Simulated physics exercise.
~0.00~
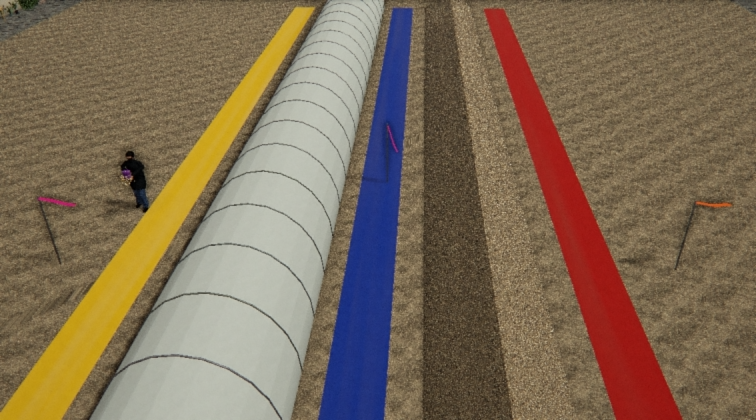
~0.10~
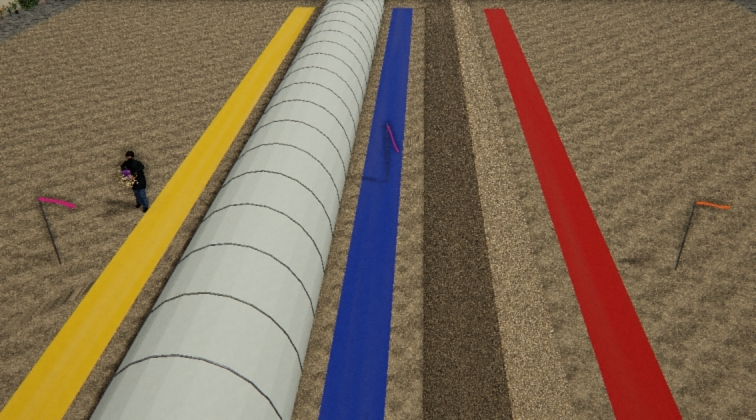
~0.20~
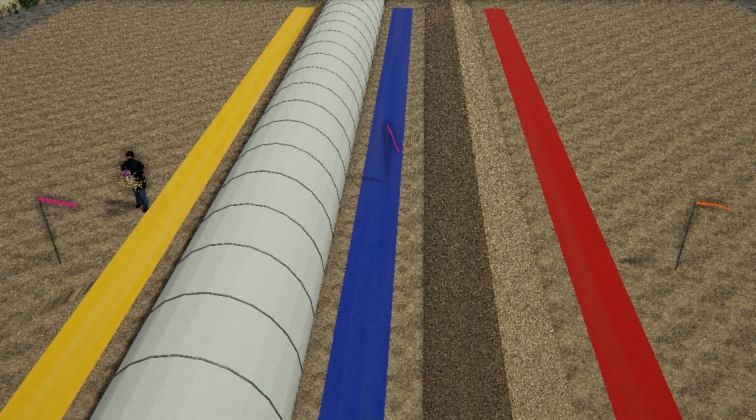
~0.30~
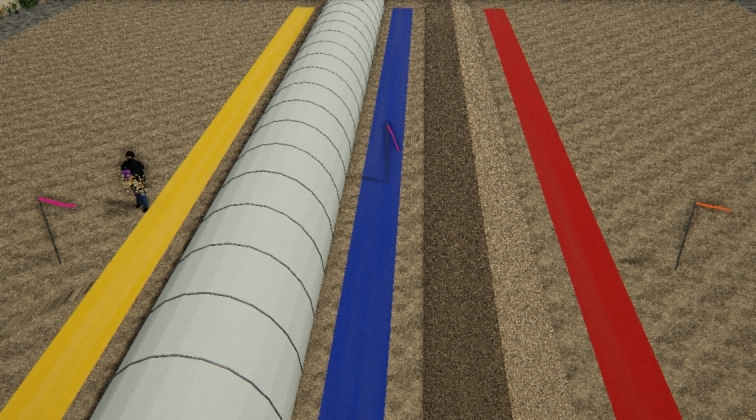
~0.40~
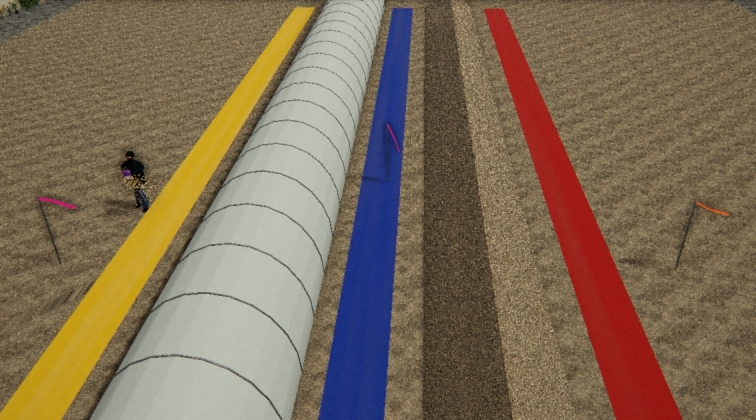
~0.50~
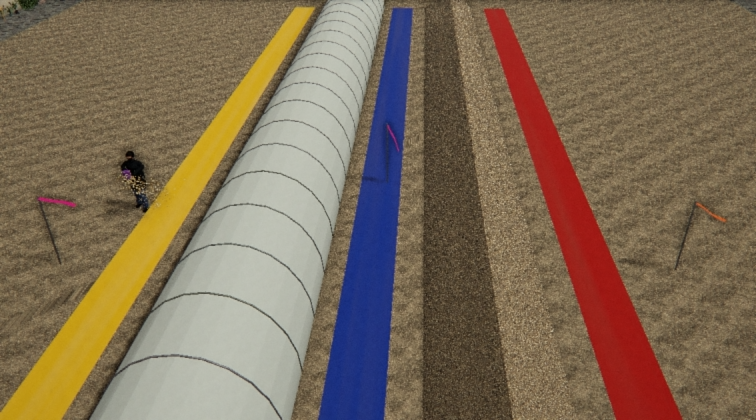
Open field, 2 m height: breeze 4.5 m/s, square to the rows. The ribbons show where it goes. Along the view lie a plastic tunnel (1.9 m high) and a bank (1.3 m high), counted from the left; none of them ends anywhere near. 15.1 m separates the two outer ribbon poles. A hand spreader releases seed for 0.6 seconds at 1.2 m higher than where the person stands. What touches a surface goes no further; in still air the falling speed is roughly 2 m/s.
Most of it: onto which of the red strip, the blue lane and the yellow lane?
Onto yellow.
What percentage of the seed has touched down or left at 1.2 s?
That comes to near 55 %.
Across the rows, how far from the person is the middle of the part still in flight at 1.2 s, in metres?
1.5 metres.
After 1.2 s, 55 % is no longer flying here, and 37 % lies on the yellow lane, 0 % on the red strip and 0 % on the blue lane; the middle of what still flies is 0.5 m above the low ground, near (185, 206).
After 2.0 s, 98 % is no longer flying here, and 46 % lies on the yellow lane, 0 % on the red strip and 0 % on the blue lane.
After 3.5 s, 100 % is no longer flying here, and 46 % lies on the yellow lane, 0 % on the red strip and 0 % on the blue lane.
After 8.0 s, 100 % is no longer flying here, and 46 % lies on the yellow lane, 0 % on the red strip and 0 % on the blue lane.
After 45.0 s, 100 % is no longer flying here, and 46 % lies on the yellow lane, 0 % on the red strip and 0 % on the blue lane.
